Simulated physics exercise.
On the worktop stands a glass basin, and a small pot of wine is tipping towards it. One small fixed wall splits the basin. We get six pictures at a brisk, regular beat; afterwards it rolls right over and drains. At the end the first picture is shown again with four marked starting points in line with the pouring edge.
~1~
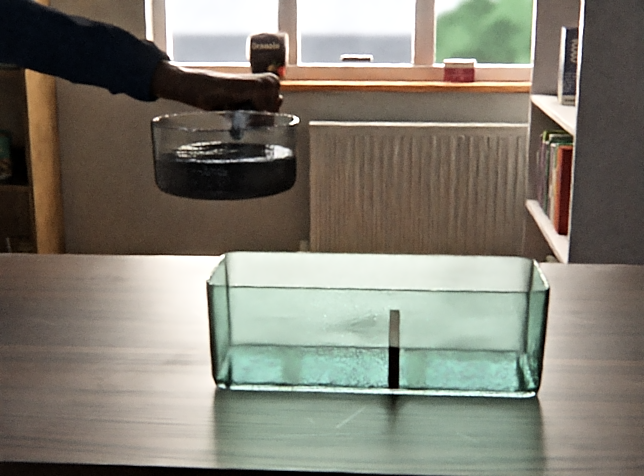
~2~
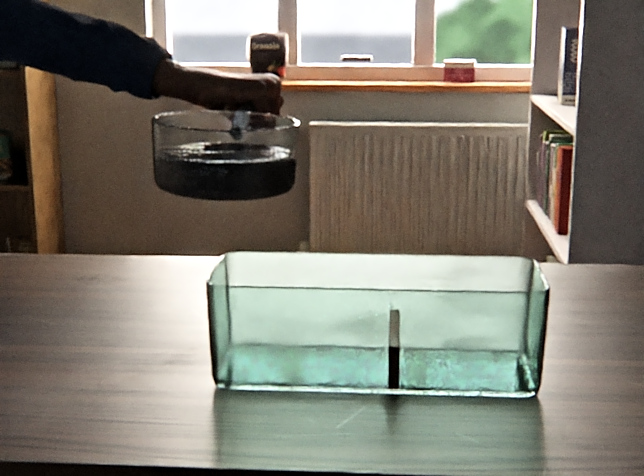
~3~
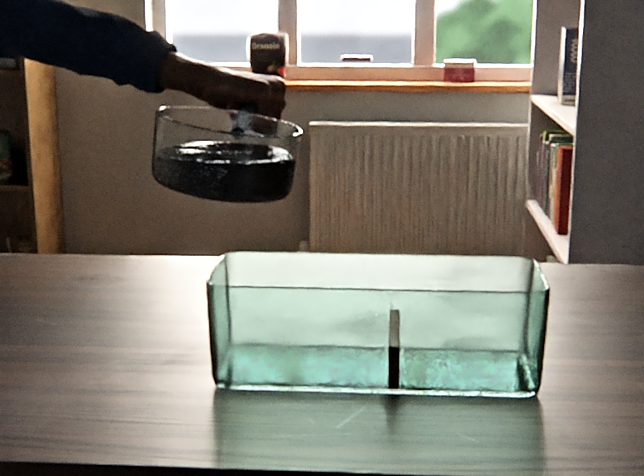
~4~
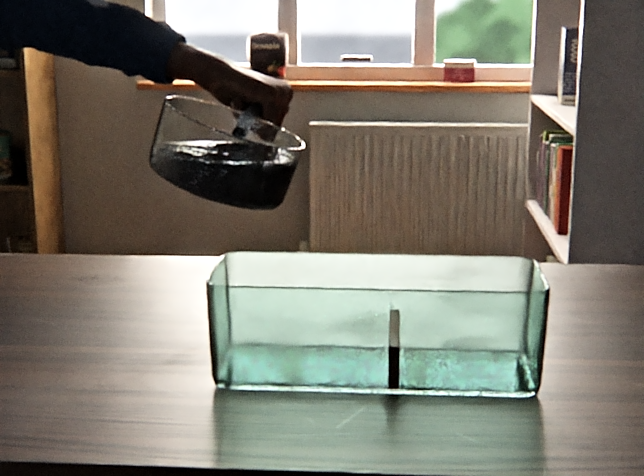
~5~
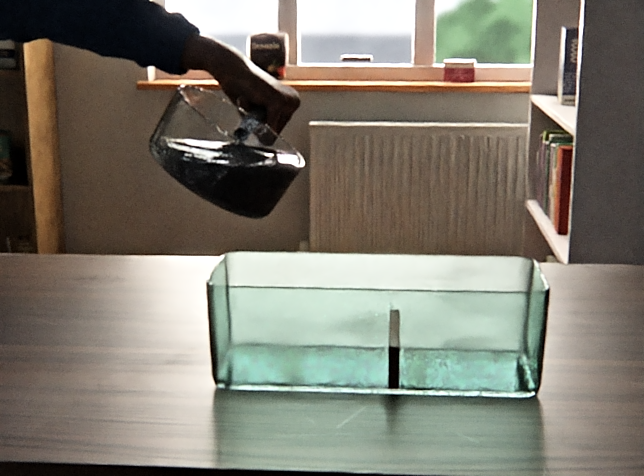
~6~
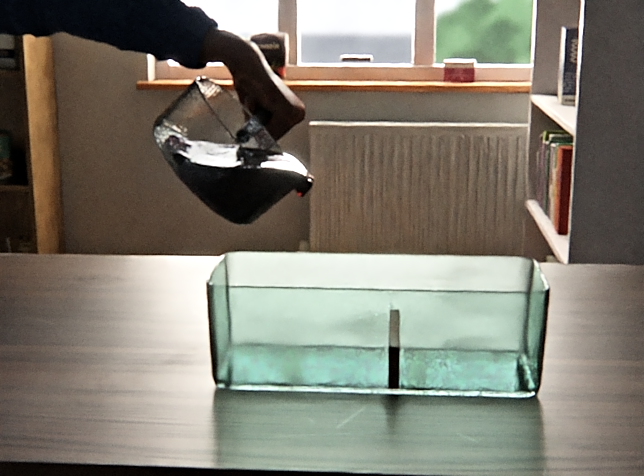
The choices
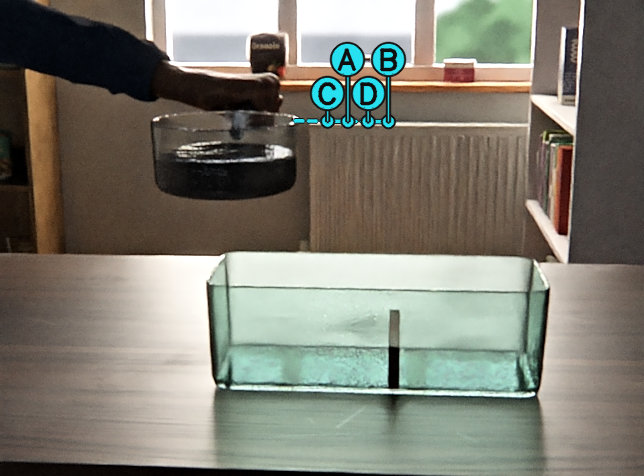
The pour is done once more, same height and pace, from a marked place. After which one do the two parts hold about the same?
Best: D.
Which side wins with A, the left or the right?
The left one.
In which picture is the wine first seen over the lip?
Picture 6.
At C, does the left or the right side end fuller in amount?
The left one.
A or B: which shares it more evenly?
Here it is dot B.
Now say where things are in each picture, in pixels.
Upright, lip at (295, 120); basin from (212, 385) to (541, 394); top of the wall at (394, 326); nothing has left yet.
Tipped about 2°, lip at (296, 123); nothing has left yet.
Tipped about 9°, lip at (299, 132); nothing has left yet.
Tipped about 19°, lip at (302, 145); nothing has left yet.
Tipped about 33°, lip at (301, 163); nothing has left yet.
Tipped about 48°, lip at (296, 183); wine is over the lip, down to (303, 193).
On the marked copy, A at (347, 121); B at (388, 121); C at (327, 121); D at (368, 121).
With A, about 75 % ends left of the wall and 23 % right of it.
With B, about 37 % ends left of the wall and 62 % right of it.
With C, about 94 % ends left of the wall and 4 % right of it.
With D, about 50 % ends left of the wall and 48 % right of it.
